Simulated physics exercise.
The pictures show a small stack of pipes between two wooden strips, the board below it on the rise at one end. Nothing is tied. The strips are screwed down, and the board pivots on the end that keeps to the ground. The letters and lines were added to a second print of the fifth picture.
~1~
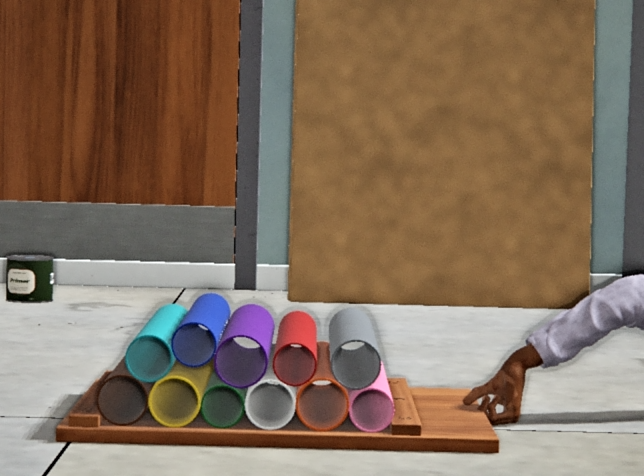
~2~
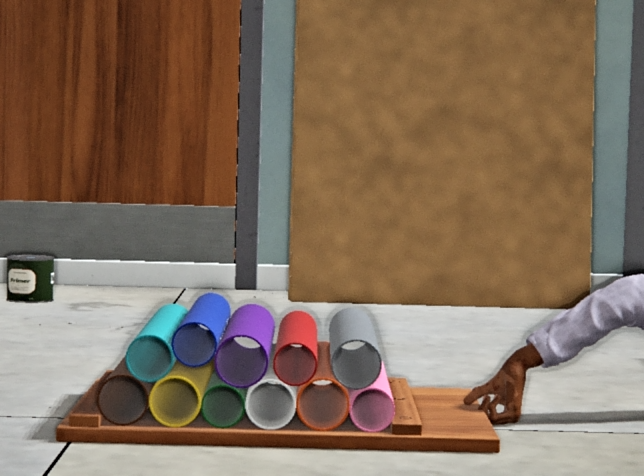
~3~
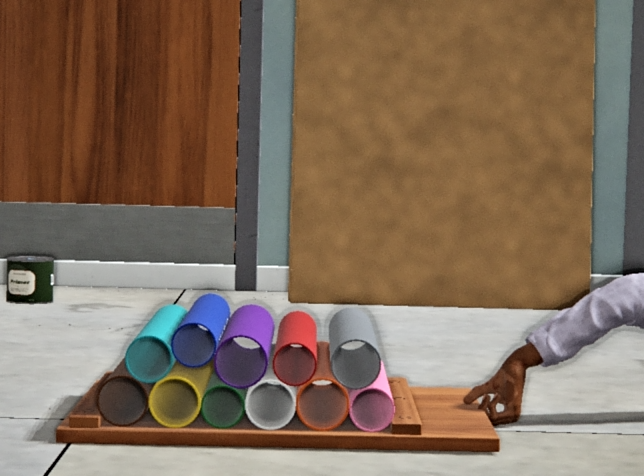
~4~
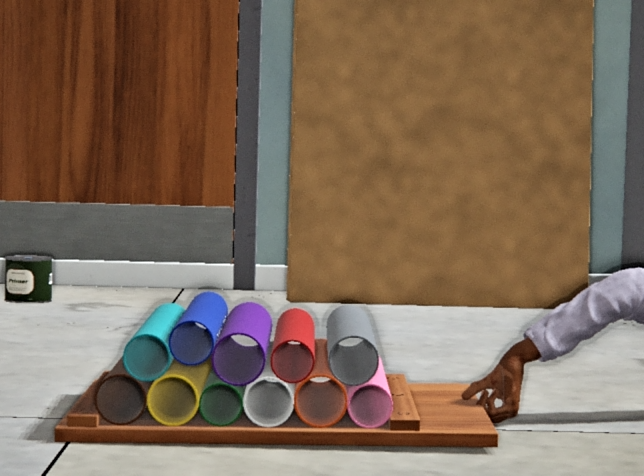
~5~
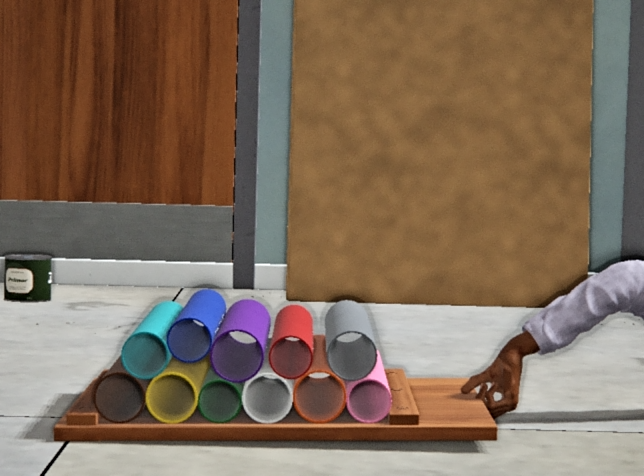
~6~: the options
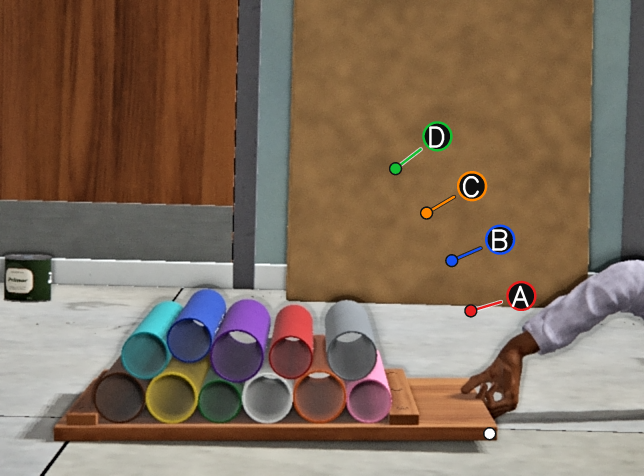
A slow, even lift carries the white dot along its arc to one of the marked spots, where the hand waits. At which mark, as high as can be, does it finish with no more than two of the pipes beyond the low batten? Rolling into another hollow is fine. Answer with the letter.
A is the limit.
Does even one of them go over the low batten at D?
At D: Yes.
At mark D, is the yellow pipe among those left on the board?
No, with D.
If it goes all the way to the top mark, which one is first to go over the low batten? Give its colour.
First is the turquoise one.
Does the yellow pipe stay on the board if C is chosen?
No.
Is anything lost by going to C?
Yes, at C.
On the marked copy, A at (471, 311); B at (452, 260); C at (426, 213); D at (395, 169); the white dot at (490, 433).
With A. Early on, board at 13°.
Further on, board at 18°.
At the end, board at 18°, none over the low batten.
As for the rest, B three over the low batten (purple, turquoise, blue); C eleven over the low batten; D eleven over the low batten.
